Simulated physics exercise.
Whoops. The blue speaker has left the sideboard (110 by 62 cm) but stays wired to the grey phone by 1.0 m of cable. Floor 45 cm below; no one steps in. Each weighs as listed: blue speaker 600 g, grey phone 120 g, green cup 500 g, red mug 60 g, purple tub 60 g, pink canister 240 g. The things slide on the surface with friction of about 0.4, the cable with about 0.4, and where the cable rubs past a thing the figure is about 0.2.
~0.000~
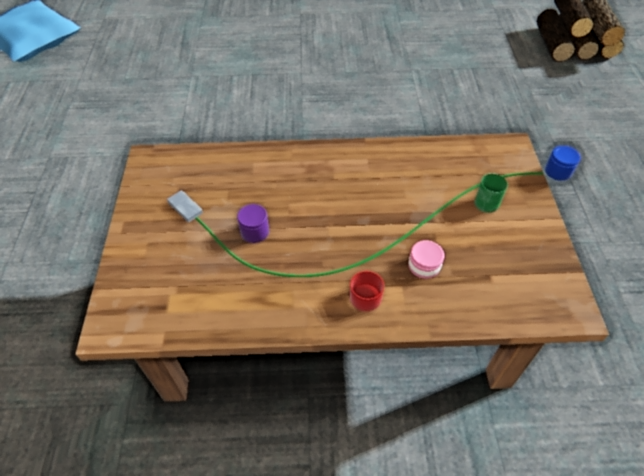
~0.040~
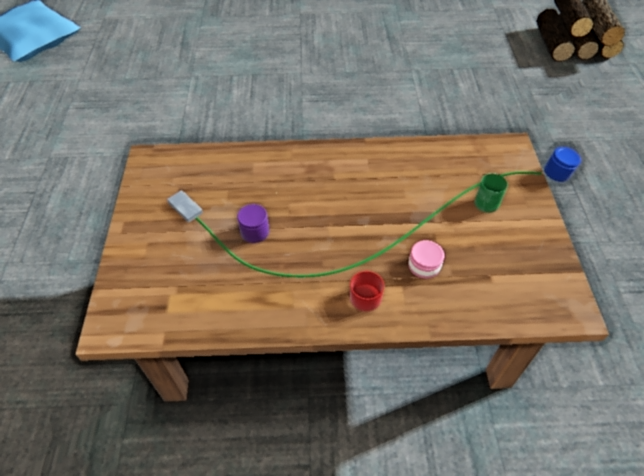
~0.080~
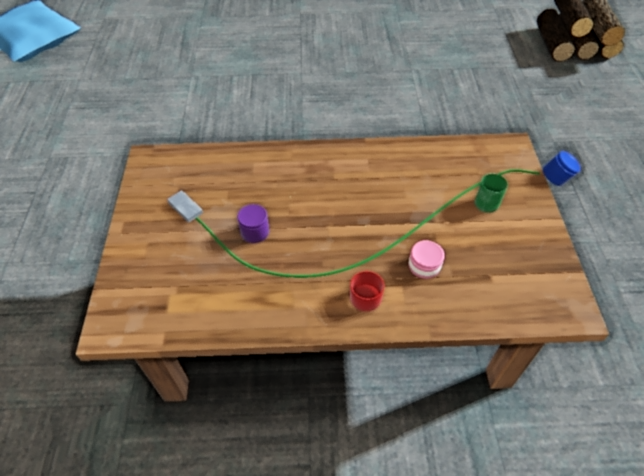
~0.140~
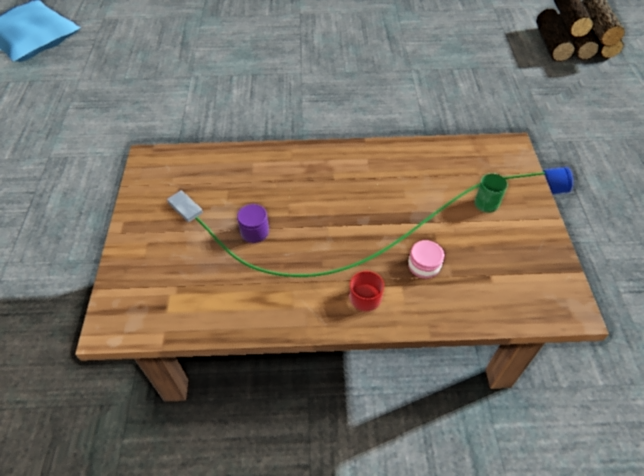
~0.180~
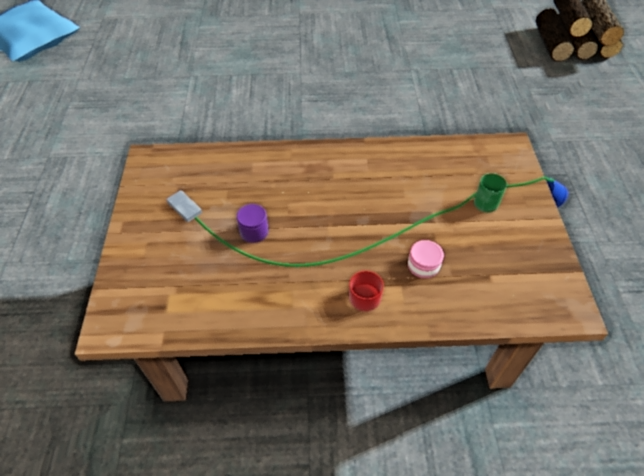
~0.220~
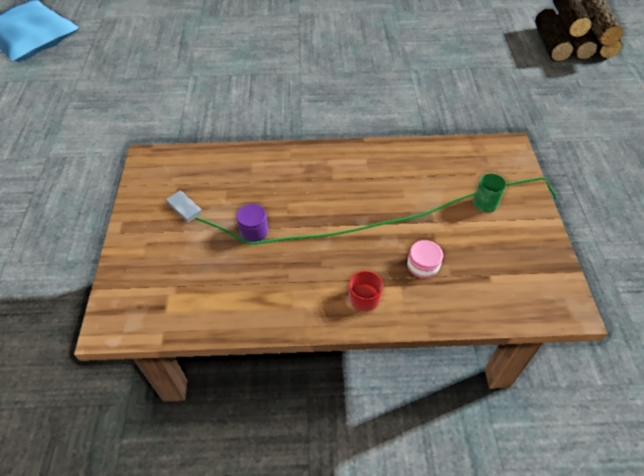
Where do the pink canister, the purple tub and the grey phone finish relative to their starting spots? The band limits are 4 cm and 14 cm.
Pink canister: Below the lower limit; purple tub: Beyond the upper limit; grey phone: Beyond the upper limit.
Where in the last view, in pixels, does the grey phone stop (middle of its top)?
Around pixel (469, 228).
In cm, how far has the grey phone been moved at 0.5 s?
About 34 cm.
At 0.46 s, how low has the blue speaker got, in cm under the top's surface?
Roughly 40 centimetres.
By 0.5 s, the cable's tail end at (338, 208); grey phone 35 cm off its start, purple tub on its side, 31 cm off its start, blue speaker over the edge.
By 0.7 s, the cable's tail end at (480, 213); grey phone 69 cm off its start, purple tub over the edge, blue speaker over the edge.
By 1.0 s, the cable's tail end at (475, 218); grey phone 69 cm off its start at (469, 228), purple tub over the edge, blue speaker over the edge.
By 1.2 s, the cable's tail end at (475, 218); grey phone 69 cm off its start, purple tub over the edge, blue speaker over the edge.
By 2.4 s, the cable's tail end at (475, 218); grey phone 69 cm off its start at (469, 228), purple tub over the edge, pink canister 0 cm off its start at (426, 253), blue speaker over the edge.
